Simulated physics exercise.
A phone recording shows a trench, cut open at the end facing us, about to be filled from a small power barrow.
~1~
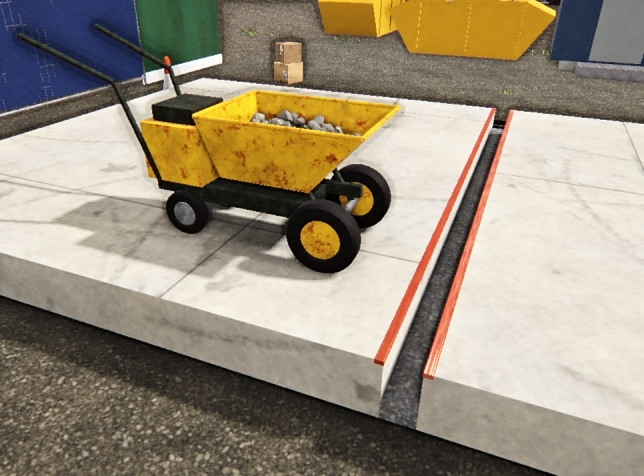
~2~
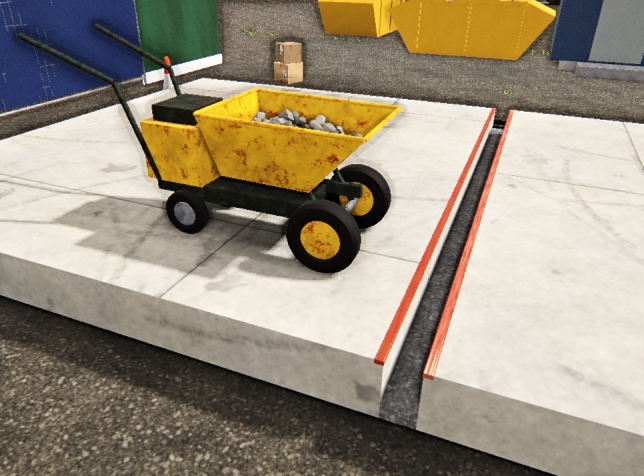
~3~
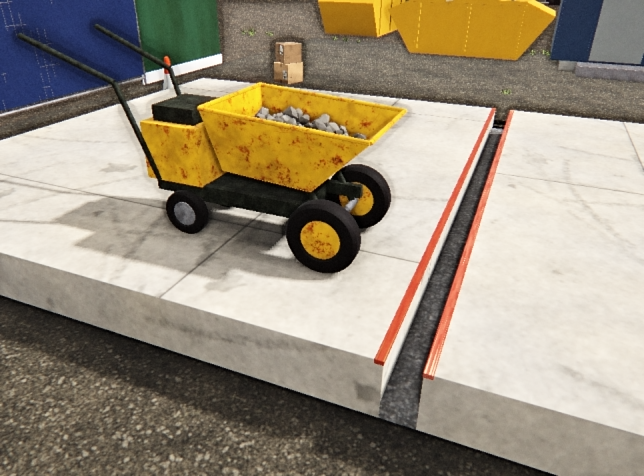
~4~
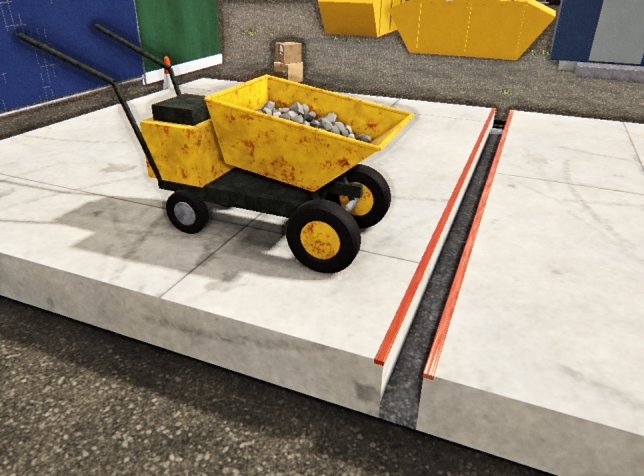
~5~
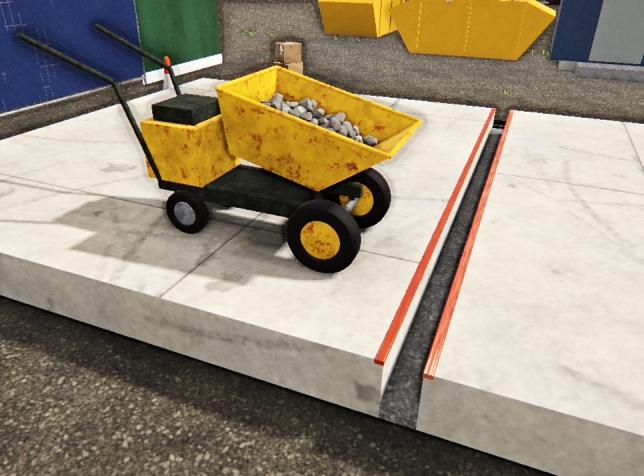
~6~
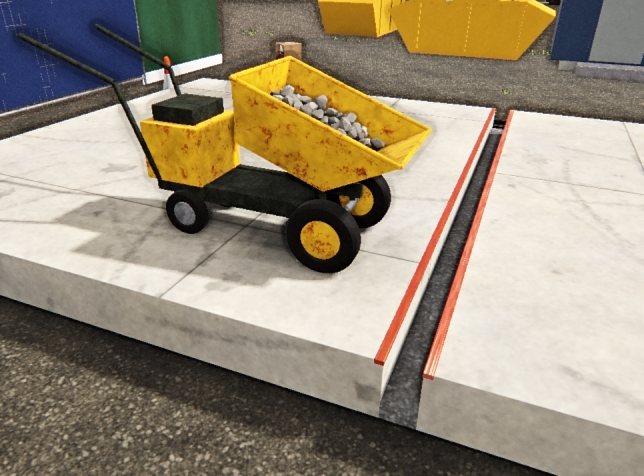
A rusty yellow power barrow, its skip loaded with grey broken stones, stands on a pale concrete slab, seen from slightly above by a still camera. Right of it, a narrow dark trench edged with orange-red strips cuts through the slab, with blue and green panels and a yellow container behind. The skip, level at first, gradually tilts forward to the right, its rear rising while the wheels stay put.
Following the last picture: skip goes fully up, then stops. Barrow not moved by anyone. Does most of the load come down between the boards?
No.
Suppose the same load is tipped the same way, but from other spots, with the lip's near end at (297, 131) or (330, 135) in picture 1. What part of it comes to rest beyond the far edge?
Roughly 0 and 20 percent respectively.
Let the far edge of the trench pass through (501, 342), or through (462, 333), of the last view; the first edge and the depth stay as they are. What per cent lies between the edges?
First try: About 100 %; second try: About 70 %.
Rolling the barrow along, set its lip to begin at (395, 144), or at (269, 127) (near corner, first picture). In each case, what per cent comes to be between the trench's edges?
Okay, so the first one ends at 0 % and the second at 20 %.
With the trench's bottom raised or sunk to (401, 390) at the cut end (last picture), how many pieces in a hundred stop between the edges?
That would give roughly 20 percent.
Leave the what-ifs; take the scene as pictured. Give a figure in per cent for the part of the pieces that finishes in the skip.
It comes out at some 10 in a hundred.
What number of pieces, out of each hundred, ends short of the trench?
It works out to close to 0 per cent.
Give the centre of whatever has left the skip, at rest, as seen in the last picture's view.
Centre at rest, last view: Approx. (480, 269).
Soon, skip tipped steeply; all in the skip.
A while on, skip tipped right over; most in the skip; a stray few in or heaped over the trench; about a quarter beyond it; a stray few falling.
Towards the end, skip tipped right over; about a quarter in the skip; about a quarter in or heaped over the trench; about two thirds beyond it.
Finally, skip tipped right over; a small part in the skip; about a quarter in or heaped over the trench; about two thirds beyond it.
